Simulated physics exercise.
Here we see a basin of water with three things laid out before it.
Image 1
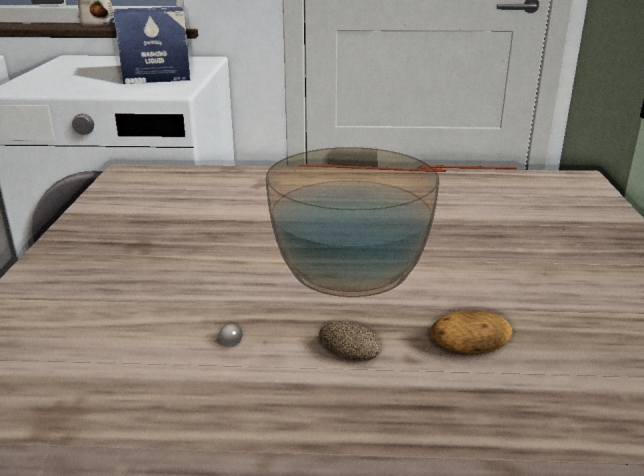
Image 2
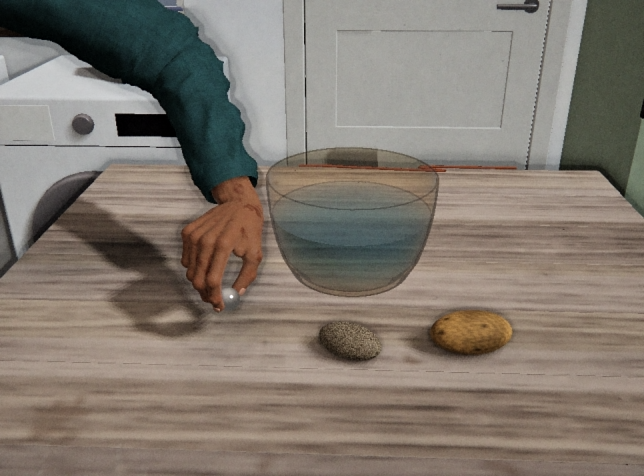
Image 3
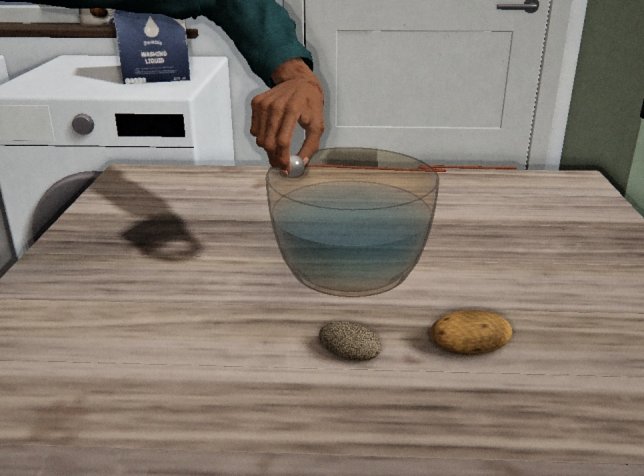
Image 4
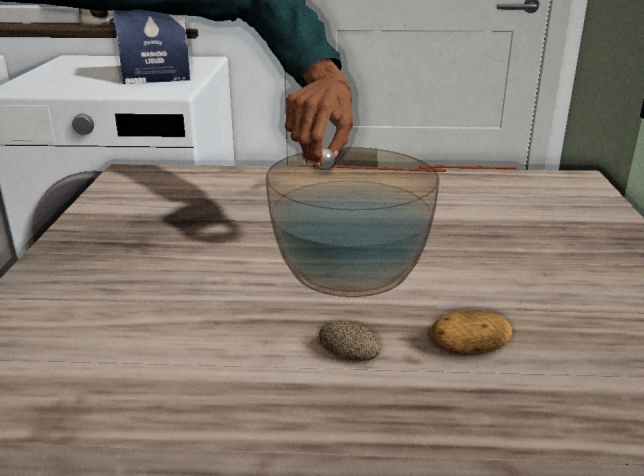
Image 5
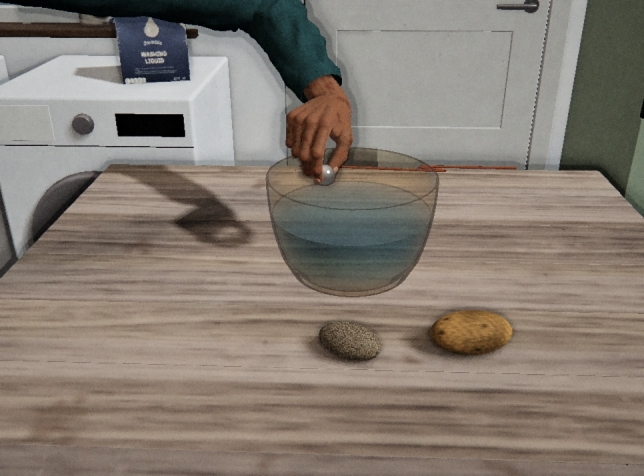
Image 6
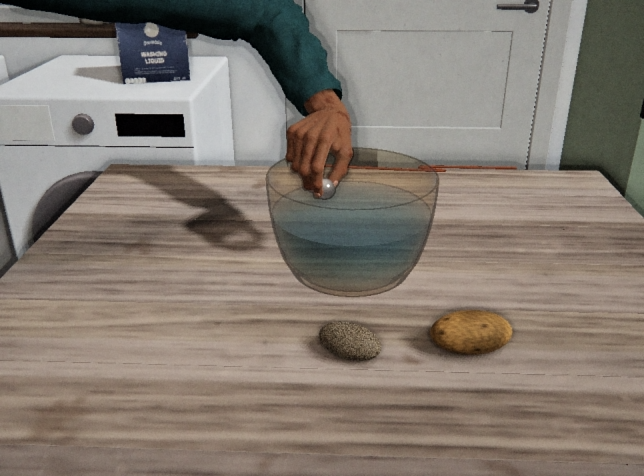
In the video, a hand picks up a small steel ball from beside a stone and a potato on a wooden table, carries it over a clear basin of water, and lowers it to just above the surface.
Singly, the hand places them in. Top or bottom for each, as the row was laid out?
Starting at the left, it drops under, then it drops under, then it drops under.
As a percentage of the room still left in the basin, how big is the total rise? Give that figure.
By my reckoning, 10 percent.
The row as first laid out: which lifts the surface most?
That's the right-hand body.
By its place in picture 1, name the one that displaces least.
It is the leftmost piece.
A moment on, the steel ball drops to the bottom.
Further on, the stone drops to the bottom.
When it is over, the potato drops to the bottom; afloat, none of them.
